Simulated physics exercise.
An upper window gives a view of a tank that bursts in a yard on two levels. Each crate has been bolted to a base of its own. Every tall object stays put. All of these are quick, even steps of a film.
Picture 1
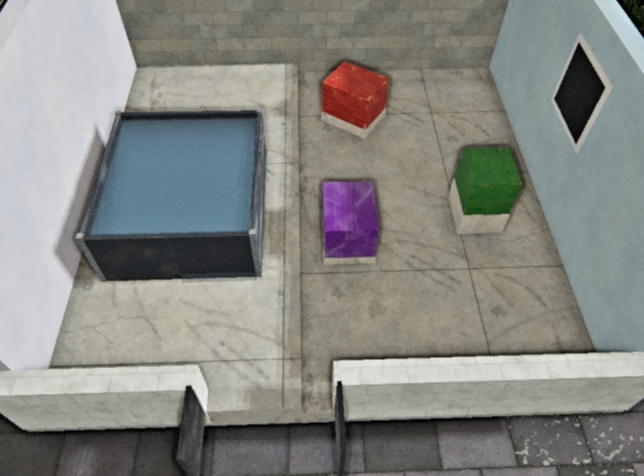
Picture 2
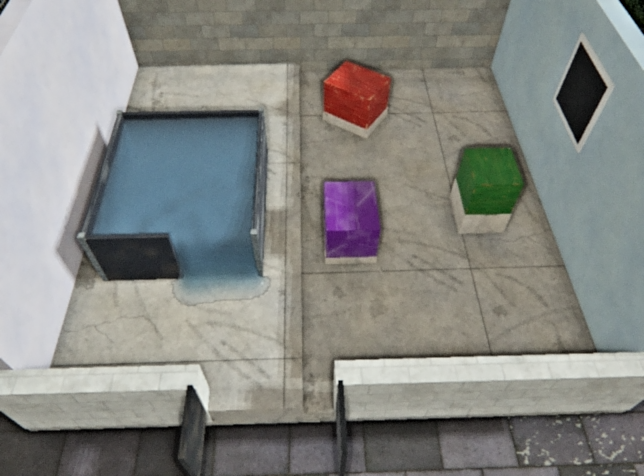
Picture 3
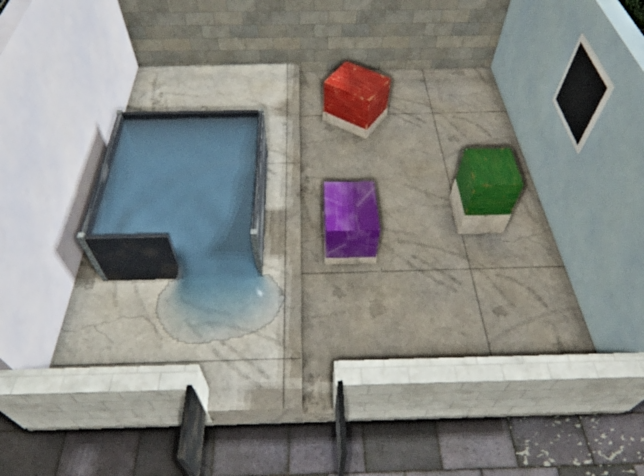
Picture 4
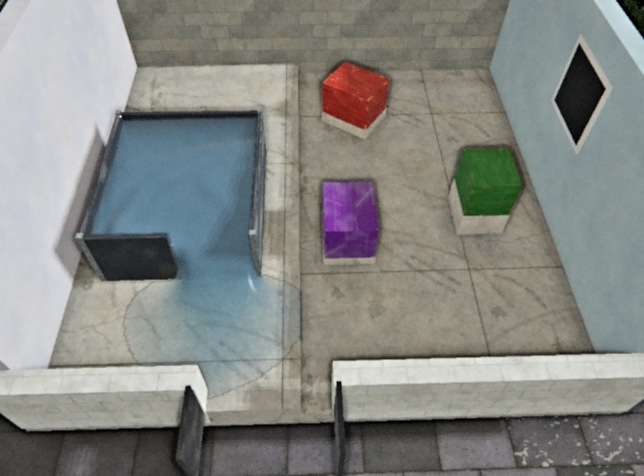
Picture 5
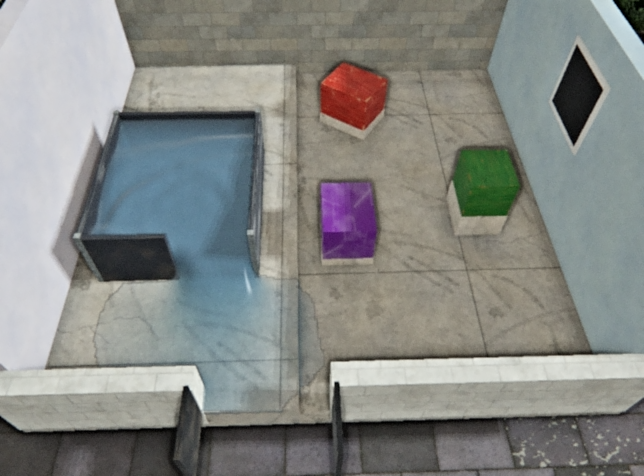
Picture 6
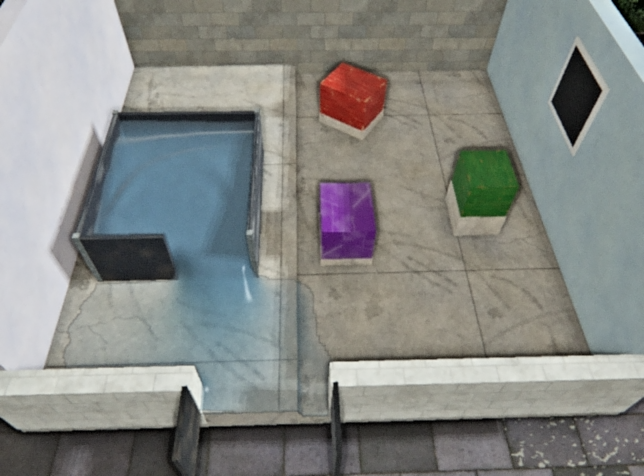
In a walled yard with red, purple and green blocks, a full tank on the left opens at its front right corner, and water pours out, spreading across the pale paving toward the gap in the low front wall.
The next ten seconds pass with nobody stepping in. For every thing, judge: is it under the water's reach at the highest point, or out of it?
The purple crate never gets touched by the water; the red crate never gets touched by the water; the green crate never gets touched by the water.
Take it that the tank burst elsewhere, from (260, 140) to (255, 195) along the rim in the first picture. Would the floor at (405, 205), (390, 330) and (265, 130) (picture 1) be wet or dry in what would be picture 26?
Those three come out soaked, soaked and moisture-free, one after another.
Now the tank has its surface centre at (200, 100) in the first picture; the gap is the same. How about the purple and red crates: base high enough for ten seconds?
The purple crate is reached, and the red crate is not reached.
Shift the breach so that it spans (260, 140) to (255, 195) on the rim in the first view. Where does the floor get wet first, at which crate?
That would be the purple one.
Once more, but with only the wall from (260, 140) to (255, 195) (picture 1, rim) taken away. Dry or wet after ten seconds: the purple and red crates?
First, the purple crate is flooded; second, the red crate is flooded.
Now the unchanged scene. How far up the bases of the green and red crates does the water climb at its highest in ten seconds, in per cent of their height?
About 10 percent and about 30 percent.
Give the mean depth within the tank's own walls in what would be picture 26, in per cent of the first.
42 percent or so.
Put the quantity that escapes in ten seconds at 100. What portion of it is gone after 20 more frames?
It comes to around 55 per cent.
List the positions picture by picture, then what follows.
In the first picture, the water tank at (180, 173) is whole and still.
In the second picture, water pours out at (217, 259) and has run to (266, 280).
In the third picture, water pours out at (218, 262) and has run to (178, 332).
In the fourth picture, the front is at a hidden place, out from the gap at (217, 264).
In the fifth picture, the front is at a hidden place, out from the gap at (215, 264).
In the sixth picture, the front is at a hidden place, out from the gap at (214, 264).
A moment on, water covers 15 % of the floor; the purple crate not reached, the red crate not reached, the green crate not reached.
Next, water covers 25 % of the floor; the purple crate not reached, the red crate not reached, the green crate not reached.
Then, water covers 35 % of the floor; the purple crate not reached, the red crate not reached, the green crate not reached.
Later, water covers 55 % of the floor; the purple crate water round its plinth, the red crate water round its plinth, the green crate water round its plinth.
In the end, water covers 85 % of the floor; the purple crate stayed above the water, the red crate stayed above the water, the green crate stayed above the water.
